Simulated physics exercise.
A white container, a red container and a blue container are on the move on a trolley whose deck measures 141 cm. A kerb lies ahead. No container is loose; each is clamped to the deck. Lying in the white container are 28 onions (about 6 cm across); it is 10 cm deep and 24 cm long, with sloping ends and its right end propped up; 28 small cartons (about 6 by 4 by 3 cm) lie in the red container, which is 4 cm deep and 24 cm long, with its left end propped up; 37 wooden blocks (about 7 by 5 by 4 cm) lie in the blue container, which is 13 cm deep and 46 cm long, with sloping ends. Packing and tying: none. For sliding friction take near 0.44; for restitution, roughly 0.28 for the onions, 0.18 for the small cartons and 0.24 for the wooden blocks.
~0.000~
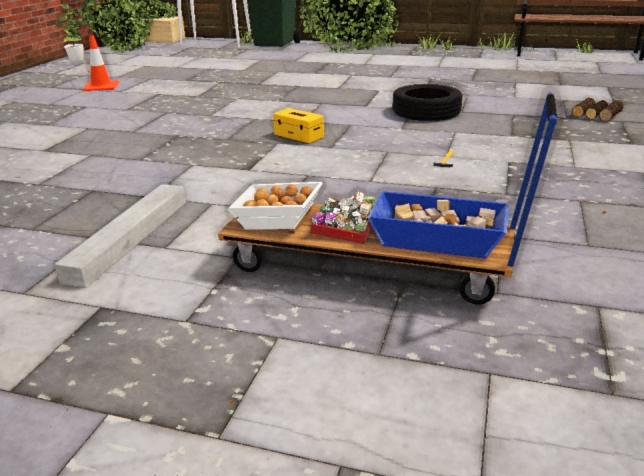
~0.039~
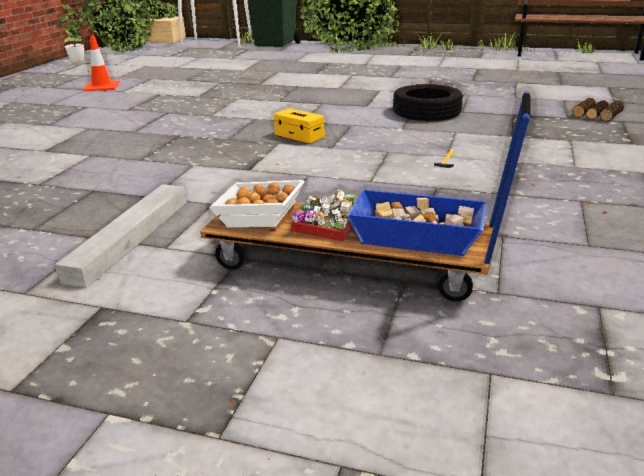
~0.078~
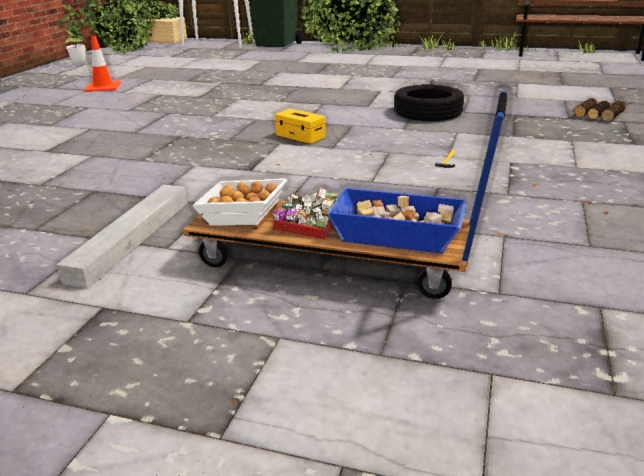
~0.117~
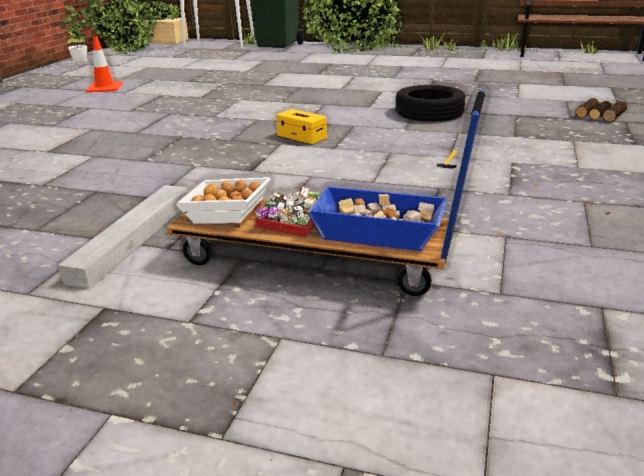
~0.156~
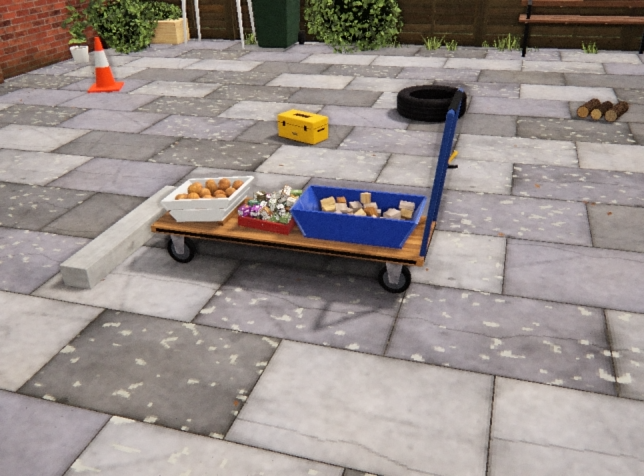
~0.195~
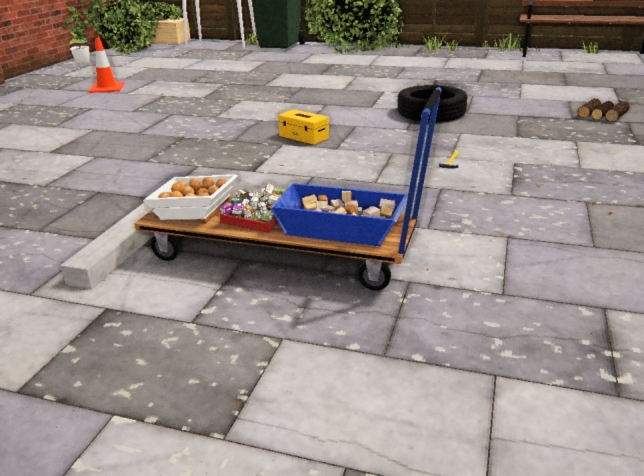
Blue-handled trolley carrying white, red and blue containers of onions, small cartons and wooden blocks rolling left across a paved yard.
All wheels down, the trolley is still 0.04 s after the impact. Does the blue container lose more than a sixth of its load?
My guess is the spilled share will stay beneath a sixth.
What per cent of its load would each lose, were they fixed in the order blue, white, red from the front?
White container 20 %, red container 30 %, blue container 10 %.
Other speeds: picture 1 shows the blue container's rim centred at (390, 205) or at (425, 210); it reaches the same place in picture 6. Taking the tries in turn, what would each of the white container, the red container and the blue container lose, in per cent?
For the white container it's 0 % and then 30 %, for the red container 10 % and then 30 %, and for the blue container 0 % and then 0 %.
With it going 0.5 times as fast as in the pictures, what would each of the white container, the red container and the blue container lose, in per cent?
White container 0, red container 10, blue container 0 per cent.
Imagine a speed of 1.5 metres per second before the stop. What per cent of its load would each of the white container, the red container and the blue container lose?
White container 10 %, red container 10 %, blue container 0 %.
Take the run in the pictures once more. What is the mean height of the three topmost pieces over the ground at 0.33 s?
On average they sit about 44 cm high.
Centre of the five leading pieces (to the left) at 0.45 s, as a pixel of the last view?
Close to (106, 175) in the last view.
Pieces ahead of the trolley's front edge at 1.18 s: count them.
I'd estimate close to 12 pieces.
After 0.23 s, impact.
After 0.33 s, the white container has all 28, the red container is down by 4 of 28 and the blue container has all 37.
After 0.45 s, the white container is down by 7 of 28, the red container is down by 8 of 28 and the blue container has all 37.
After 0.68 s, the white container is down by 11 of 28, the red container is down by 9 of 28 and the blue container has all 37.
Final count (at 1.18 s), the white container is down by 12 of 28, the red container is down by 10 of 28 and the blue container has all 37. Asked share, 0 of 37, 0 per cent.
